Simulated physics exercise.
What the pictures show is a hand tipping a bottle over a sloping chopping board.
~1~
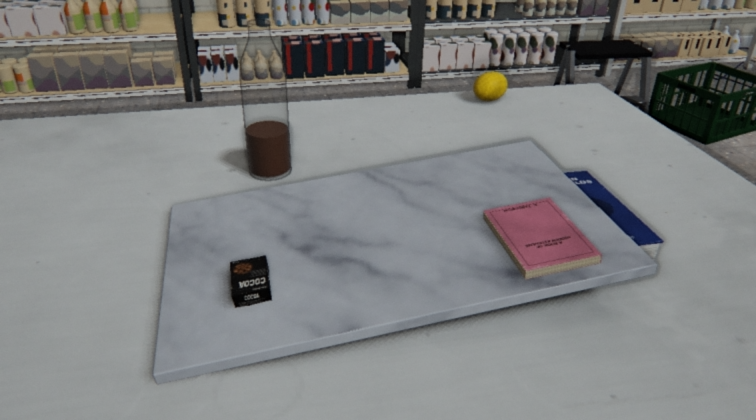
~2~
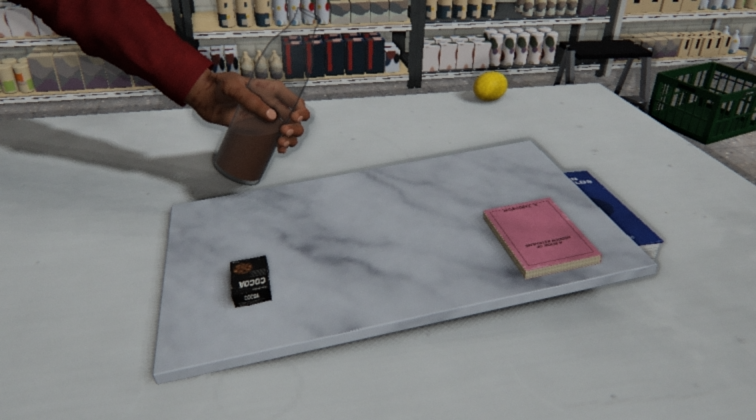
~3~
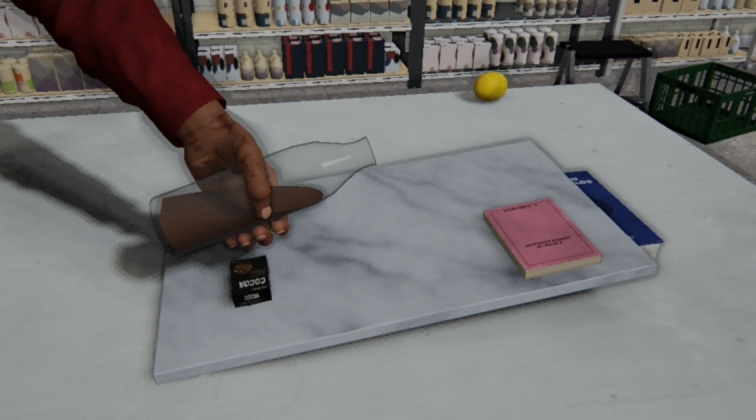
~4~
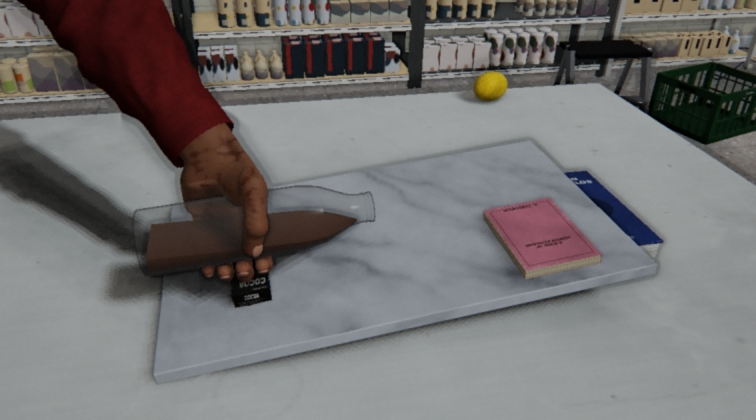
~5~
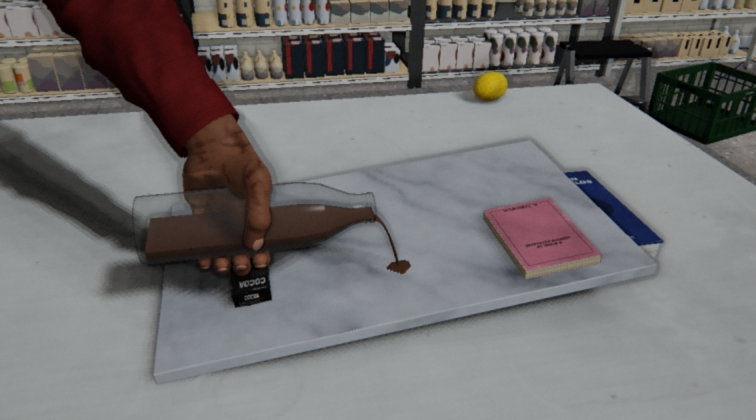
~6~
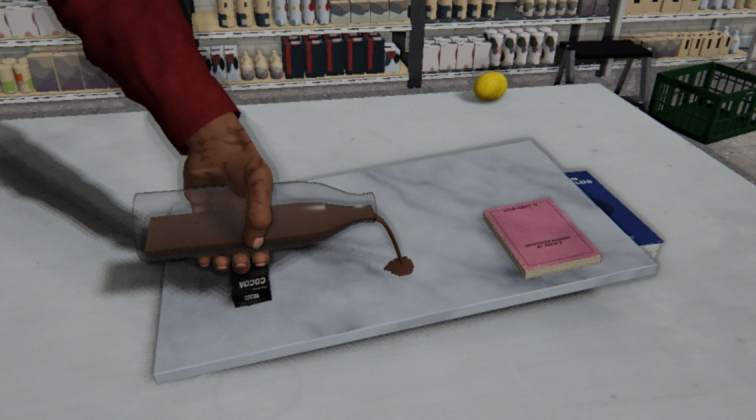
Hand lifting a glass bottle of brown liquid, tipping it sideways and pouring a thin stream onto a marble board beside a pink notebook.
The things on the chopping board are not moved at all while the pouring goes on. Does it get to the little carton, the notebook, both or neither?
Little carton: Reached, notebook: Not reached.
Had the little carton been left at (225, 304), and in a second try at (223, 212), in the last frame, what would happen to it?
For the first try it is touched by the spill; for the second it is missed by the spill.
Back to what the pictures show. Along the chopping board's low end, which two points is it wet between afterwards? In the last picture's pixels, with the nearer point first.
Wet span: (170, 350) to (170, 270).
A moment on, it runs down to the left; the little carton is untouched; the notebook is untouched.
Further on, it runs down to the left and off the end; the little carton is reached; the notebook is untouched.
When it is over, it runs down to the left and off the end; the little carton is reached; the notebook is untouched.
